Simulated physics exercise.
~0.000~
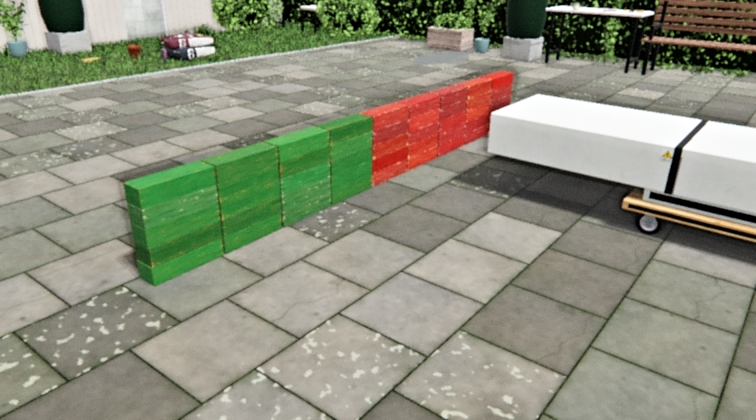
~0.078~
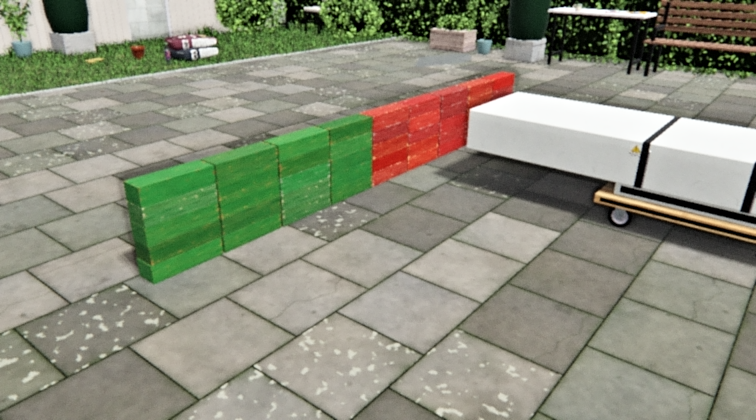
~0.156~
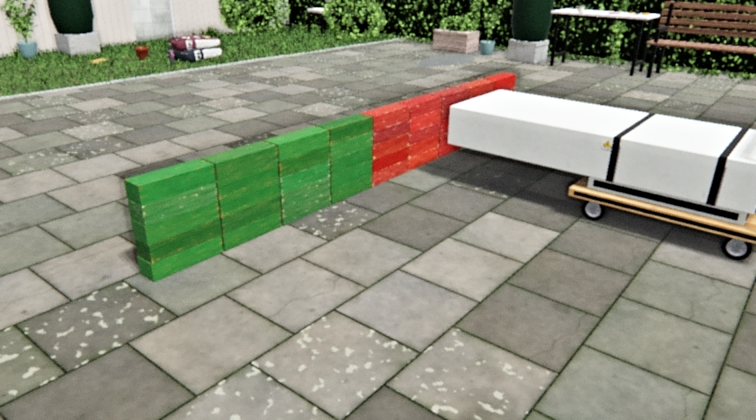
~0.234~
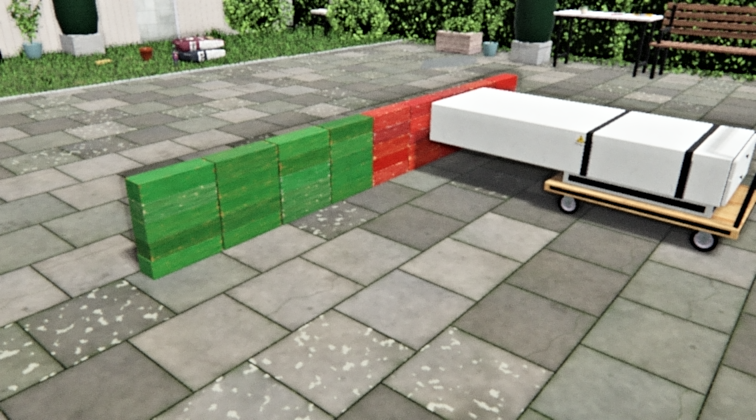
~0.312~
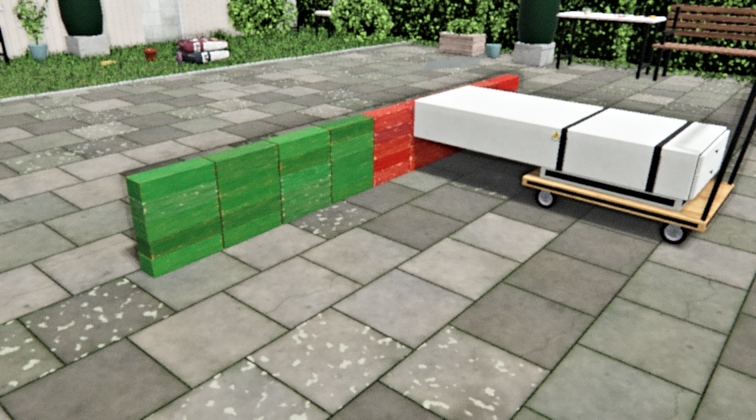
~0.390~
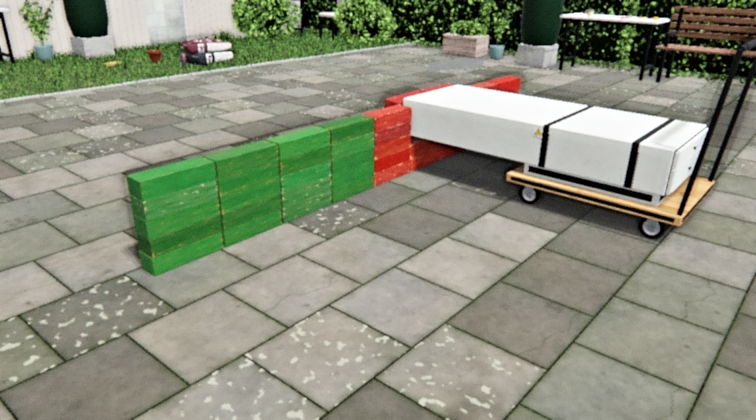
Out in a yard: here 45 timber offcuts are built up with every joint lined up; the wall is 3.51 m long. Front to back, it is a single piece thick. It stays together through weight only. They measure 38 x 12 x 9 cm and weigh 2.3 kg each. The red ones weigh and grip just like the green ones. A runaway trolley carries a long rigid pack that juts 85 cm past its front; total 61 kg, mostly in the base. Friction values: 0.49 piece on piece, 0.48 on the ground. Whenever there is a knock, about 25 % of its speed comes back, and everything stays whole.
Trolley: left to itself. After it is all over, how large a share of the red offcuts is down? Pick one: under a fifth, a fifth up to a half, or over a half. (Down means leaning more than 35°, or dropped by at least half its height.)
A fifth up to a half.
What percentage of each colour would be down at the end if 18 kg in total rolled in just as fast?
Result: Red 20 and green 0 in a hundred.
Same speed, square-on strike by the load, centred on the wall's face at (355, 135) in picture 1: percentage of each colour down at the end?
Then red ends 20 per cent down and green 40 per cent.
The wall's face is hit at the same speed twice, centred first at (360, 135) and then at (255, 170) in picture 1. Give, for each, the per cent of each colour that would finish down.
For red it's 20 then 0 per cent, for green 40 then 60 per cent.
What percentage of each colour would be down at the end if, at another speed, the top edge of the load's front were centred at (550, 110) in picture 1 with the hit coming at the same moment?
Red 30%, green 0%.
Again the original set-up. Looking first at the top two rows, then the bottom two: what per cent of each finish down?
Top: 20%, bottom: 10%.
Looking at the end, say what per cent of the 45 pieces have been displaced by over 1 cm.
Answer: 20 %.
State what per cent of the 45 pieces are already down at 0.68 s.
By then, 15 per cent.
After 0.48 s, load 22 cm past the wall's line, still rolling; 3 of the 25 red offcuts down (3 of 45 in all colours); top red offcut unmoved.
After 0.68 s, load 48 cm past the wall's line, still rolling; 6 of the 25 red offcuts down (6 of 45 in all colours); top red offcut unmoved.
After 1.08 s, load 96 cm past the wall's line, still rolling; 6 of the 25 red offcuts down (6 of 45 in all colours); top red offcut unmoved.
After 1.38 s, load 1.22 m past the wall's line, still rolling; 8 of the 25 red offcuts down (8 of 45 in all colours); top red offcut unmoved.
At rest (2.1 s), load 1.30 m past the wall's line, stopped; 8 of the 25 red offcuts down (8 of 45 in all colours); top red offcut unmoved; top green offcut unmoved. That is 32 per cent. As the last picture would show them, middles, top red offcut near (480, 92), top green offcut near (299, 143).
